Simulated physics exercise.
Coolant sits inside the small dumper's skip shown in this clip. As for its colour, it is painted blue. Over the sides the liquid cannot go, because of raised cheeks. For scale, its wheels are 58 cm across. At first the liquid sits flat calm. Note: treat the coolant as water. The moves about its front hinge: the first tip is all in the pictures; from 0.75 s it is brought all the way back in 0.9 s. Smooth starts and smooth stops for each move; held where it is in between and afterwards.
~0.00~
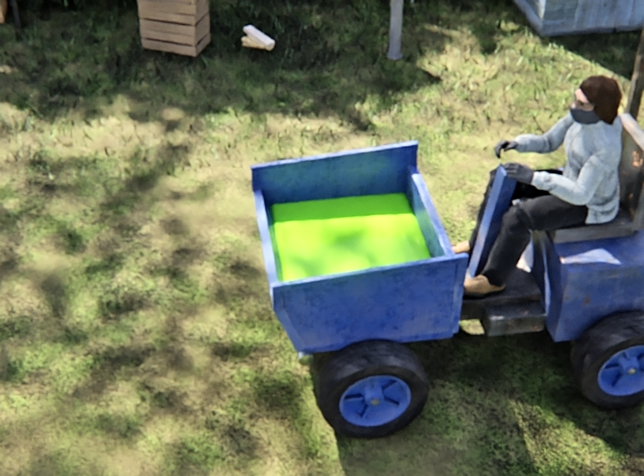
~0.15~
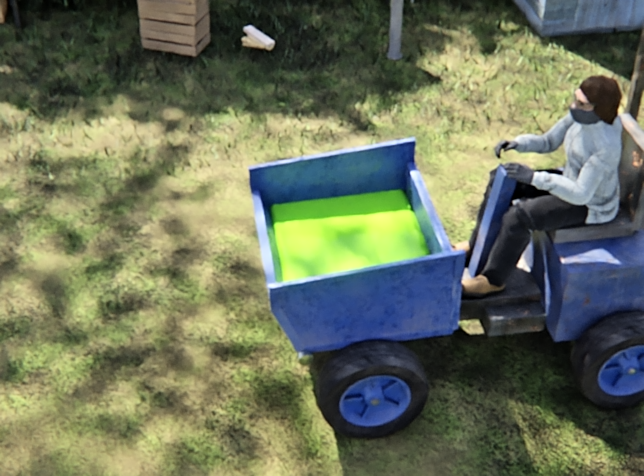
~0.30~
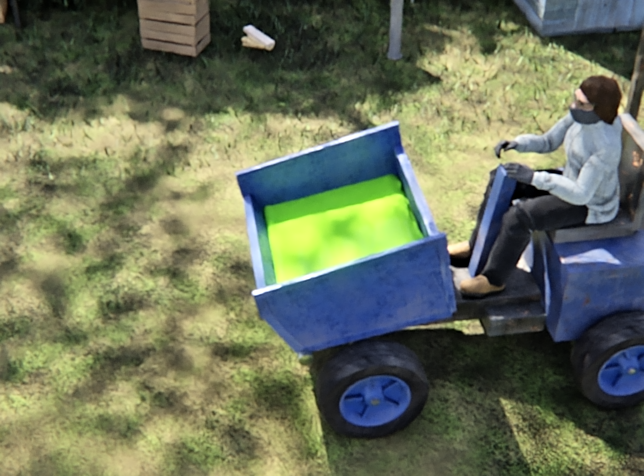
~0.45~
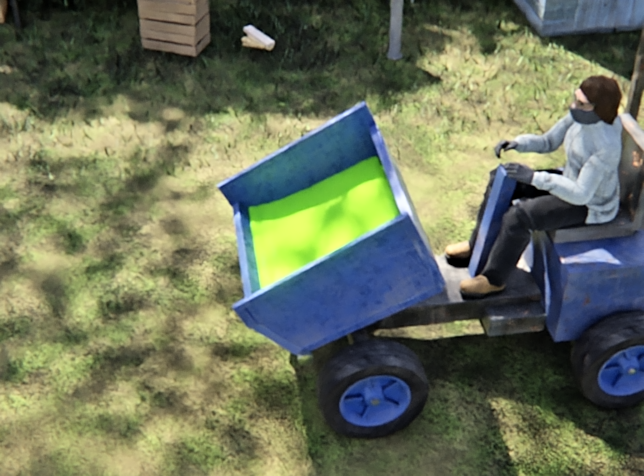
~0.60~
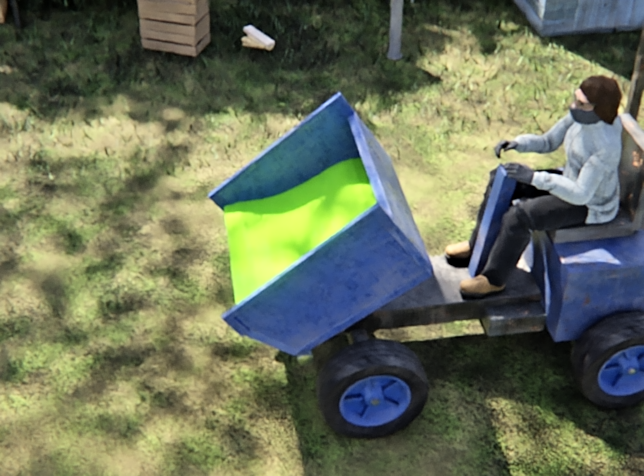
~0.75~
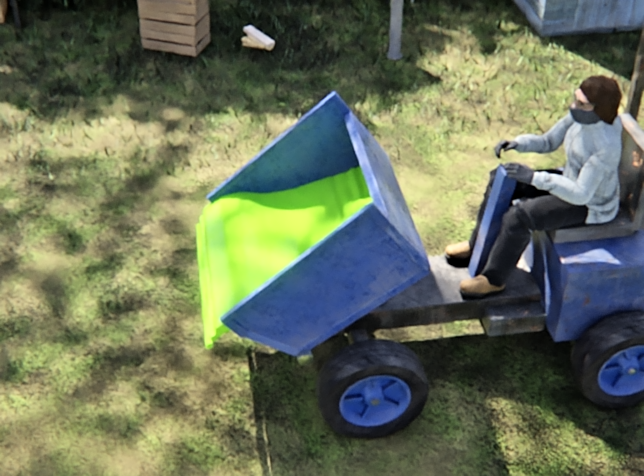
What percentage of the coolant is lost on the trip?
About 70 per cent.
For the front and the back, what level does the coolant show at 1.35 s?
Front level 16 cm, back level 0 cm.
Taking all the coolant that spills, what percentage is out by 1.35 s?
I'd say somewhere near 100 per cent.
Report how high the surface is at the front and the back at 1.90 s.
Close to 0 cm in front, close to 30 cm behind.
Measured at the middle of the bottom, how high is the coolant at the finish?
Roughly 6 cm.
By 1.35 s the skip is at 7° forwards, the surface stands 0 cm at the back and 17 cm at the front; 70 per cent is out, over the front.
By 1.90 s the surface stands 29 cm at the back and 0 cm at the front; 70 per cent is out, over the front.
By 2.45 s the surface stands 6 cm at the back and 6 cm at the front; 70 per cent is out, over the front.
By 4.53 s 70 per cent is out, over the front, 95 of 136 litres.
